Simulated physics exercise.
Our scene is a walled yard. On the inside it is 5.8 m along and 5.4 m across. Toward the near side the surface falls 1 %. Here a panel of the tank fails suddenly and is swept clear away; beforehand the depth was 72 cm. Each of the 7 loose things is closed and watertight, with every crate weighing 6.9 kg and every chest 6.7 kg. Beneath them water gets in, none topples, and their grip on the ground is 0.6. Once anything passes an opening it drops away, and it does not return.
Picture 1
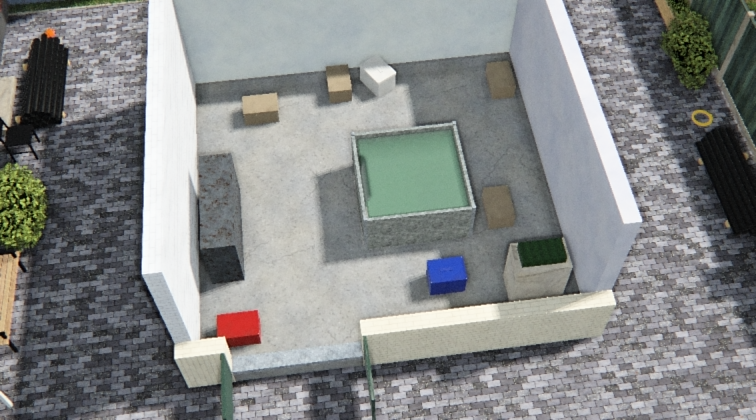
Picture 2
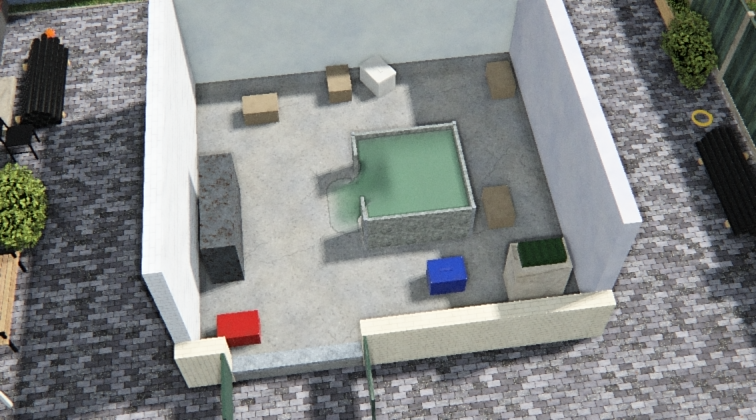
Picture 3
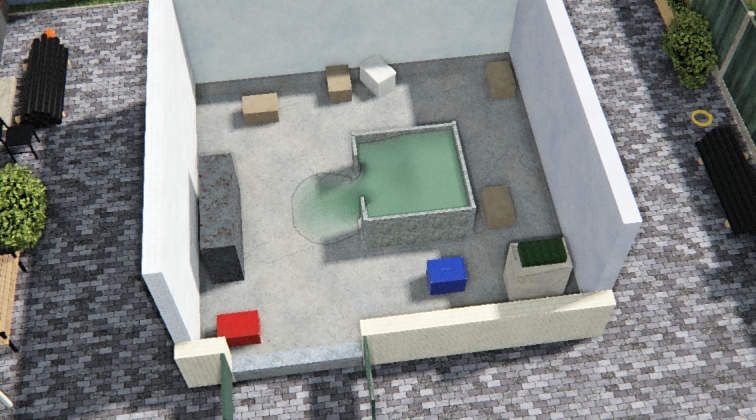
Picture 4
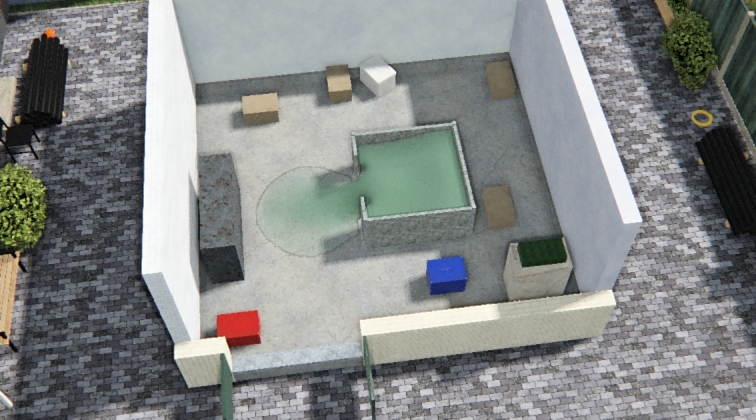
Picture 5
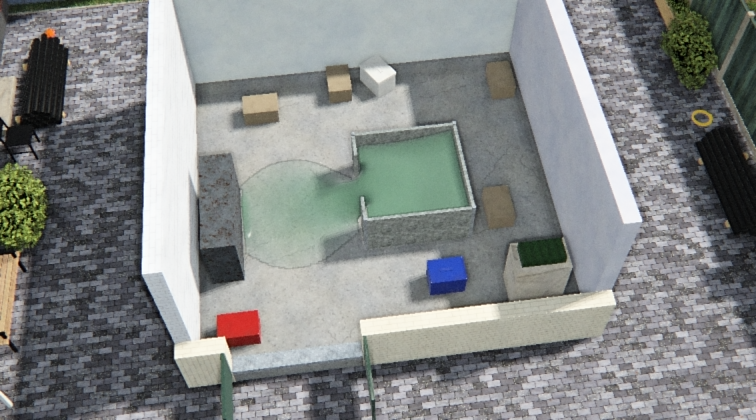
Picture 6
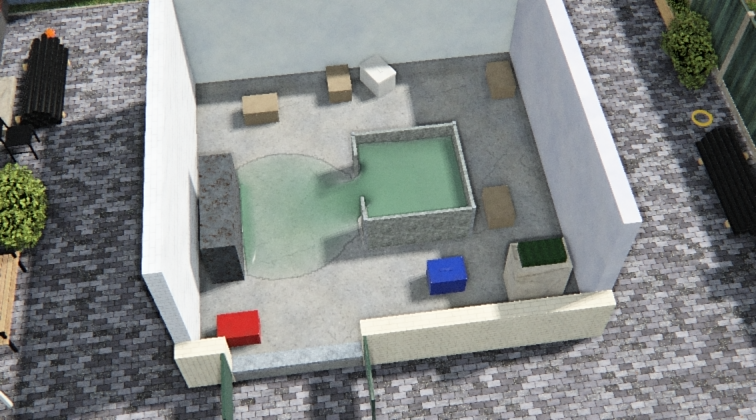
Green water pours through the tank's open left side and spreads across the floor to a dark block.
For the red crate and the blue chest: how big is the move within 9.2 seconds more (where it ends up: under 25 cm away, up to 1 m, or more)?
Outcome: The red crate is likely to be swept off; the blue chest is likely to keep to its spot.
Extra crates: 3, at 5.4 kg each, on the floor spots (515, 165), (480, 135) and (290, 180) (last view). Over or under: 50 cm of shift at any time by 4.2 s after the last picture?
Within it, within it, beyond it.
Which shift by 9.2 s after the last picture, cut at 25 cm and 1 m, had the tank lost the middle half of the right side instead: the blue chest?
The blue chest is swept a long way.
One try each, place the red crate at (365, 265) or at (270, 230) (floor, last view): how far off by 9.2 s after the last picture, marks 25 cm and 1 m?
From the first spot it does not really budge, and from the second it goes a long way.
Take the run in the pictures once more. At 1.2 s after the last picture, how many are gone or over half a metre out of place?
1 of them.
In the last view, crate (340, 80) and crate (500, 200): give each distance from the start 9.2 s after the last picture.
In turn: 450 cm, 50 cm.
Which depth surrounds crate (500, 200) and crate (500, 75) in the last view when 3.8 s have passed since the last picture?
Depth approx. 0 cm / 1 cm.
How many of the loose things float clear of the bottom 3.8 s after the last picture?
Answer: 0.
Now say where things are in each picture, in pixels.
In the first picture, the red crate at (238, 324), on the bottom; the blue chest at (447, 269), on the bottom; 2.5 m2 under water; 0 of 7 have shifted.
In the second picture, the red crate at (238, 324), on the bottom; the blue chest at (447, 269) rests on the ground; 3.0 m2 under water; 0 of 7 have shifted.
In the third picture, the red crate at (238, 324), on the bottom; the blue chest at (447, 269) rests on the ground; water covers 3.8 m2; 0 of 7 have shifted.
In the fourth picture, the red crate at (238, 324) rests on the ground; the blue chest at (447, 269), on the bottom; water covers 4.8 m2; 0 of 7 have shifted.
In the fifth picture, the red crate at (238, 324), on the bottom; the blue chest at (447, 269) rests on the ground; water covers 5.7 m2; 0 of 7 have shifted.
In the sixth picture, the red crate at (238, 324) rests on the ground; the blue chest at (447, 269), on the bottom; 6.4 m2 under water; 0 of 7 have shifted.
Then, 1.2 s after the last picture the red crate has gone out; the blue chest is near (447, 269), 0.0 m from its start, aground; 1 of 7 are out; 0 afloat.
Then, 3.8 s after the last picture the red crate has gone out; the blue chest is near (447, 269), 0.0 m from its start, aground; 1 of 7 are out; 0 afloat.
Then, 6.2 s after the last picture the red crate has gone out; the blue chest is near (447, 269), 0.0 m from its start, aground; 1 of 7 are out; 4 afloat.
Then, 9.2 s after the last picture the red crate has gone out; the blue chest is near (447, 269), 0.0 m from its start, aground; 1 of 7 are out; 5 afloat.
